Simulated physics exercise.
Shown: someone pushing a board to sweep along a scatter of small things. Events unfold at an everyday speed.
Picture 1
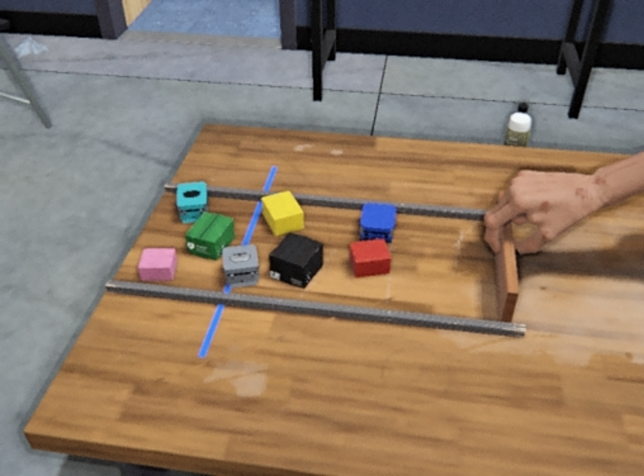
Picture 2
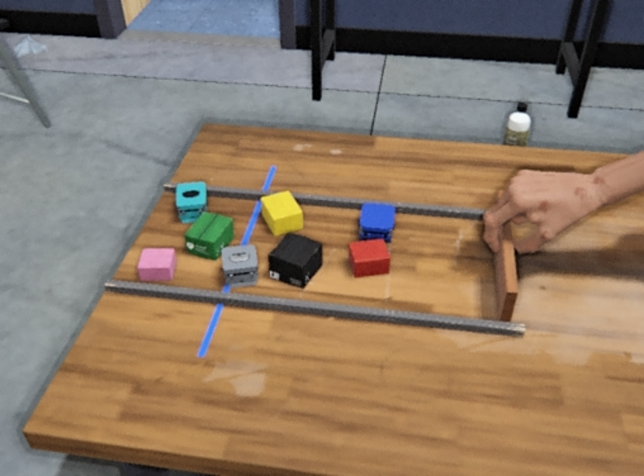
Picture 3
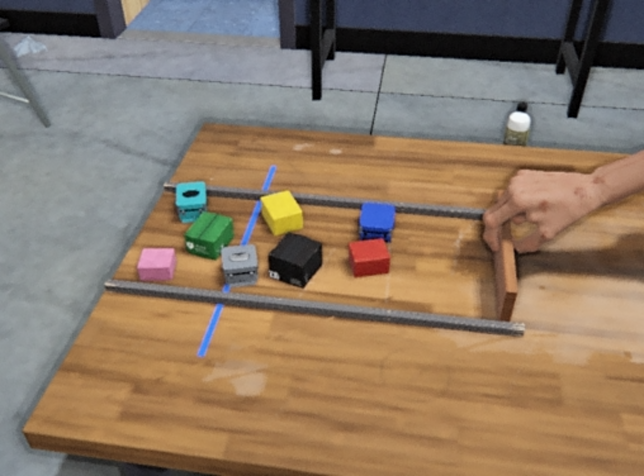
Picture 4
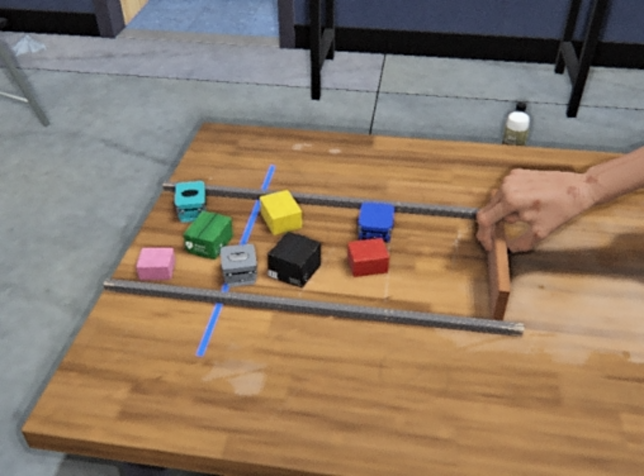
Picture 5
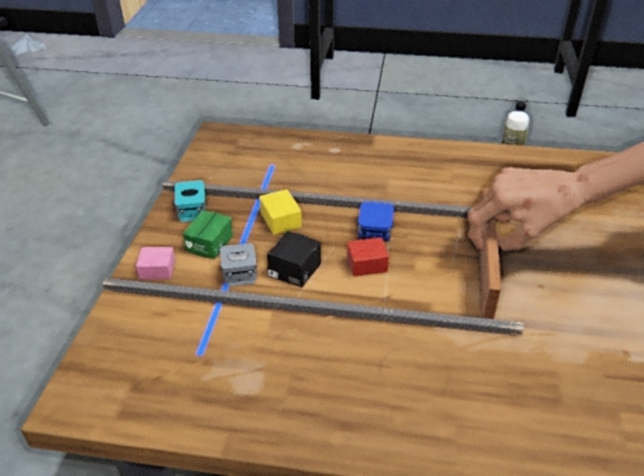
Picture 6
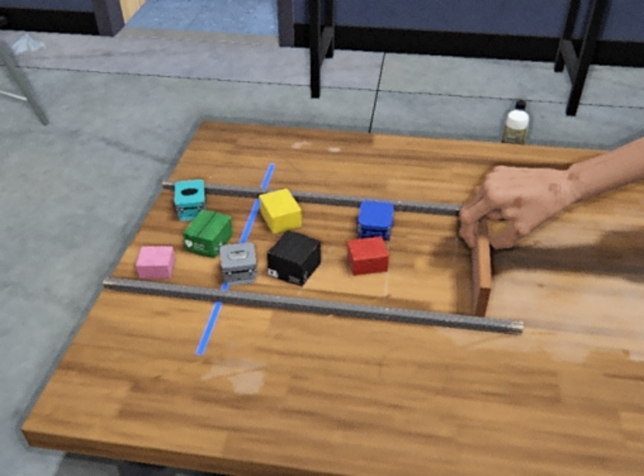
On a wooden tabletop, several small colourful blocks sat scattered between two thin rails while a hand held a wooden board upright at the right, then slid it a little leftward without touching them.
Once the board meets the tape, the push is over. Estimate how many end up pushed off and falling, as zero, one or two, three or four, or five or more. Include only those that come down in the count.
Nothing goes over.
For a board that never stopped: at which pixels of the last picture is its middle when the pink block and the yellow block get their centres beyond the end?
The middle is at (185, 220) when it's the pink block, and at (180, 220) when it's the yellow block.
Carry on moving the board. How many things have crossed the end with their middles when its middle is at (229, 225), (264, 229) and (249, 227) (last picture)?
That makes 0, 0, 0.
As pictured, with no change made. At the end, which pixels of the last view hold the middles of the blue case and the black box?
Blue case at about (238, 208), black box at about (202, 244).
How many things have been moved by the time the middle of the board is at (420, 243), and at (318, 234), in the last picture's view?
The counts are 0 and 5.
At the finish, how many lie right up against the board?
Count recorded: 2.
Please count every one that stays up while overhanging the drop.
The figure is 0.
A little later, none off yet; pink block at rest near (156, 262); turquoise case at rest near (191, 201); green box at rest near (208, 234).
Next, none off yet; pink block at rest near (155, 262); turquoise case at rest near (191, 201); green box moving near (202, 229).
When it is over, the number that fall off is zero.
